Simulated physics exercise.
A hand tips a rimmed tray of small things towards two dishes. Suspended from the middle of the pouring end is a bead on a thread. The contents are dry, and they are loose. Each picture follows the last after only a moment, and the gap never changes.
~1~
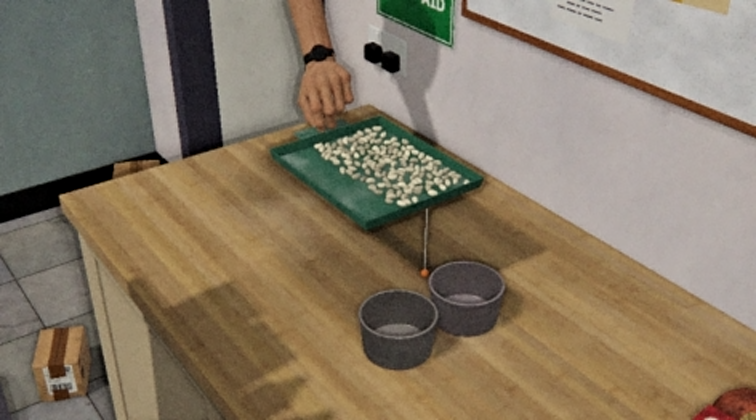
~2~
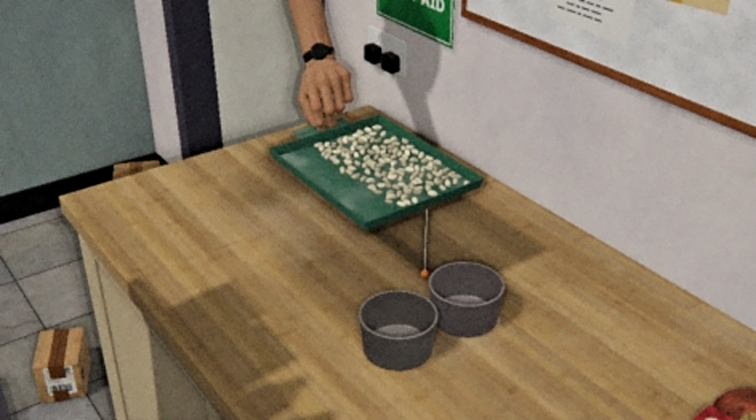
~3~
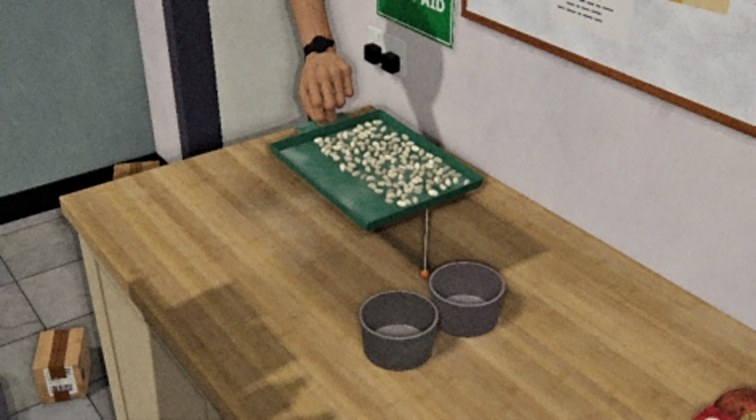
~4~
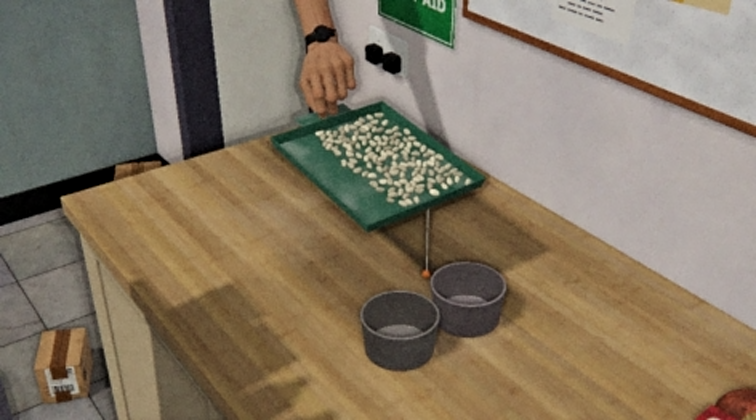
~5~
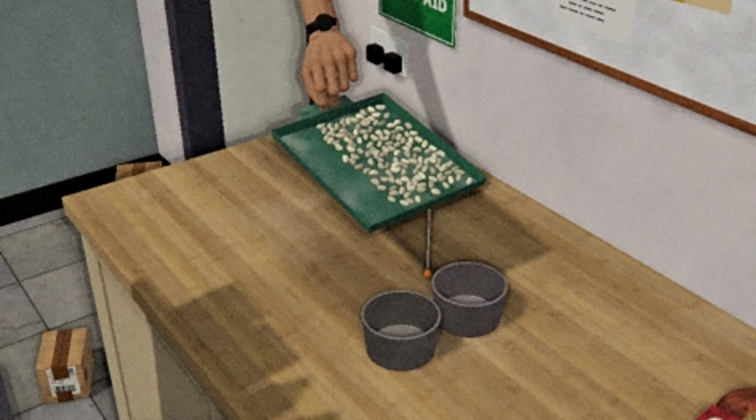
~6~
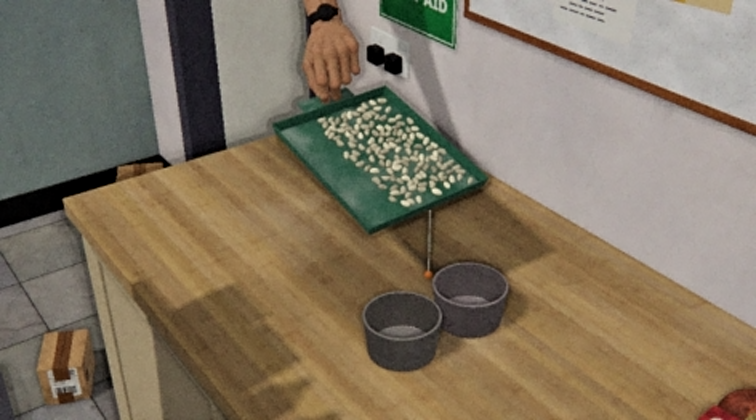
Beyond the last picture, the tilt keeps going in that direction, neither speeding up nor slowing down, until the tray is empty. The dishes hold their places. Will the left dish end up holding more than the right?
Short answer, the left dish, that's where more goes.
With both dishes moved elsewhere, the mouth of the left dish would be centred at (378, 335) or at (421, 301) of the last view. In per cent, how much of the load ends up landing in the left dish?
Close to 20 in a hundred first, close to 50 in a hundred second.
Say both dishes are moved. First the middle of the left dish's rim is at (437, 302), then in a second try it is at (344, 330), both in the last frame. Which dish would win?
Try 1: The left-side dish; try 2: The right-side dish.
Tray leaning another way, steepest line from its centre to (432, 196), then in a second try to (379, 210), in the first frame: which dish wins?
Results - the dish on the right side first, the dish on the left side second.
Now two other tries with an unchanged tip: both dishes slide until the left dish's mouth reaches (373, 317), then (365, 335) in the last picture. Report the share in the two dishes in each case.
Some 60 percent, followed by some 70 percent.
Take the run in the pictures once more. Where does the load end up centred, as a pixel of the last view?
Around (415, 345), give or take.
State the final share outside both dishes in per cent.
Roughly 20 in a hundred.
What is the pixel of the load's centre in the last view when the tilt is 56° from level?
In the last view, the load is centred near (417, 192).
Shortly afterwards, tray tipped steeply; all but a few on the tray; a little in the air.
Next, tray tipped right over; the bulk on the tray; a little in the left dish; only a few in the right dish; only a few outside both; a little in the air.
Some moments later, tray tipped past a quarter turn; near two thirds in the left dish; near a quarter in the right dish; near a quarter outside both.
In the end, tray tipped past a quarter turn; near two thirds in the left dish; near a quarter in the right dish; near a quarter outside both.
